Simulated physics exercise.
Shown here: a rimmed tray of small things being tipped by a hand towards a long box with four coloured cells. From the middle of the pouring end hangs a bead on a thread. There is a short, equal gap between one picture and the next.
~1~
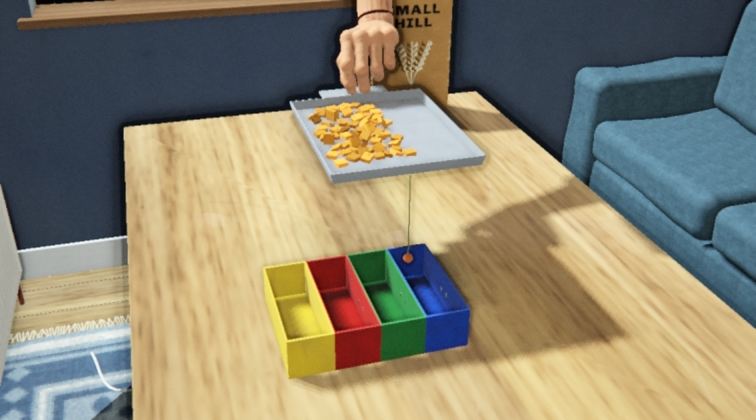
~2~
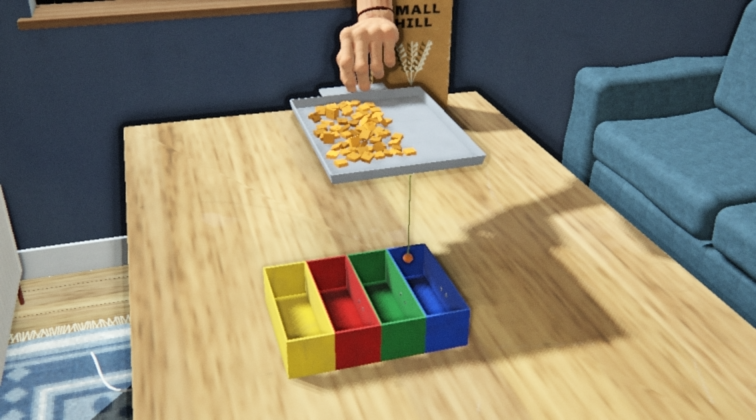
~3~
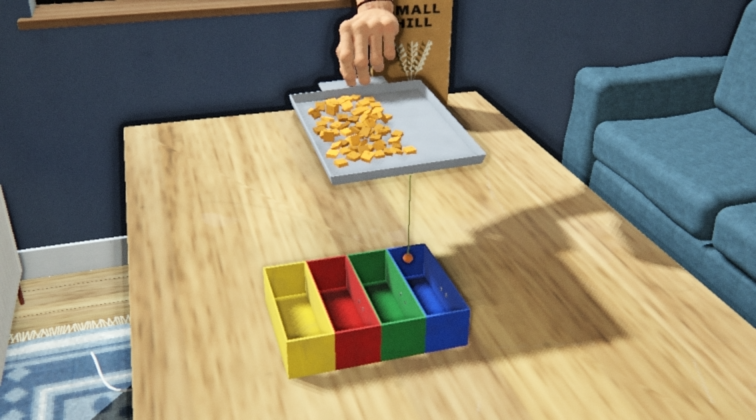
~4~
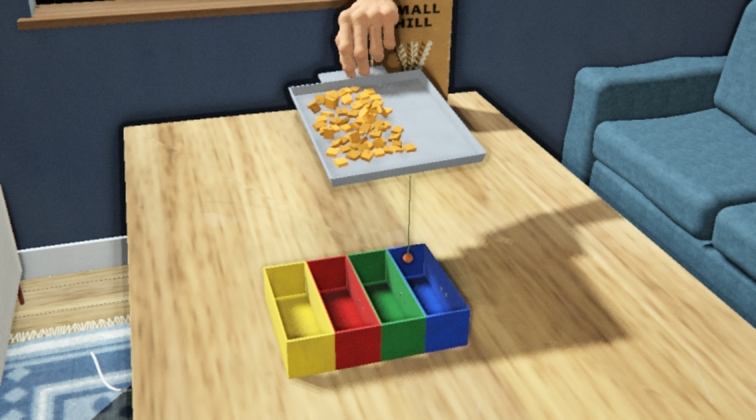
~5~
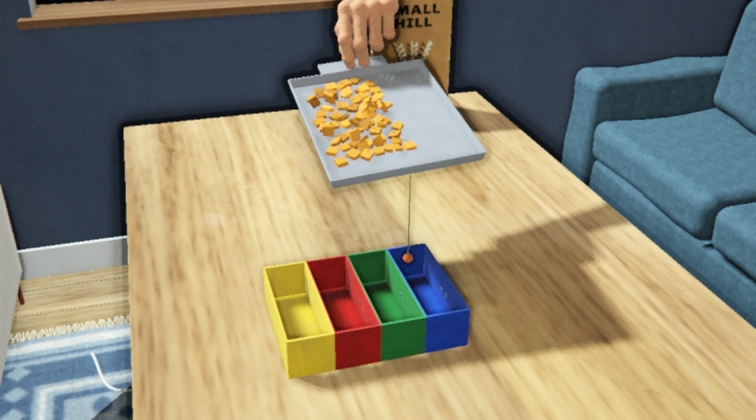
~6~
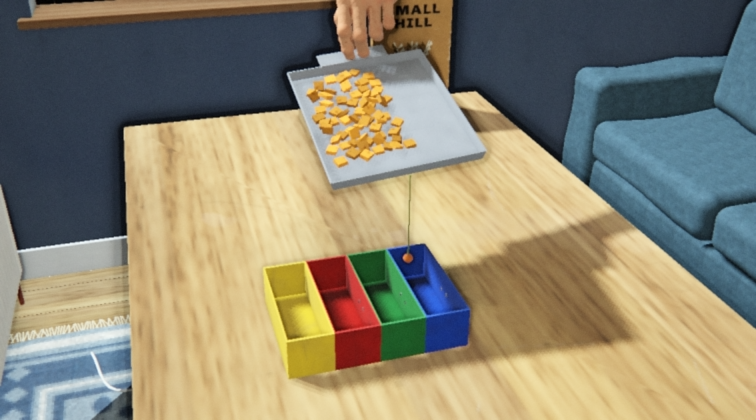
A hand slowly raised the back of a grey tray of small orange crackers, tilting its front edge slightly down to the left above a box with yellow, red, green and blue cells.
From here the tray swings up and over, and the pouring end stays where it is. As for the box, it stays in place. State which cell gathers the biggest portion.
It is the red cell.
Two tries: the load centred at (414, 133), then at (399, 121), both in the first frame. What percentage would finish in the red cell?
You'd get near 40 percent first and near 60 percent next.
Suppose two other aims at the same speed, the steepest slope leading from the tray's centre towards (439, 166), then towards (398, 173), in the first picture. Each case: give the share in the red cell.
0 % and 30 %, roughly.
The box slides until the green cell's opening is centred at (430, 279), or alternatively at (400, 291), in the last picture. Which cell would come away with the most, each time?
First: The yellow cell. Second: The cell in red.
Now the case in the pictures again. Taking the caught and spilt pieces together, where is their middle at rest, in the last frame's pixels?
Near (350, 321).
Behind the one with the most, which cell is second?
Just behind the top cell comes the green one.
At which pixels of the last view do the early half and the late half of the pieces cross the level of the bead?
The opening part goes through (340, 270); what follows goes through (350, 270).
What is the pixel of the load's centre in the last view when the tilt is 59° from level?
Roughly at (357, 166).
Soon after the last picture, tray tipped steeply; nearly all on the tray; a small part falling or outside the box.
A little later, tray tipped right over; about two thirds on the tray; about a quarter in the red cell; a small part in the green cell; a stray few in the yellow cell; a stray few falling or outside the box.
Later still, tray tipped past a quarter turn; about two thirds in the red cell; about a quarter in the green cell; a stray few in the yellow cell; a stray few in the blue cell.
At rest, tray tipped past a quarter turn; about two thirds in the red cell; about a quarter in the green cell; a stray few in the yellow cell; a stray few in the blue cell.
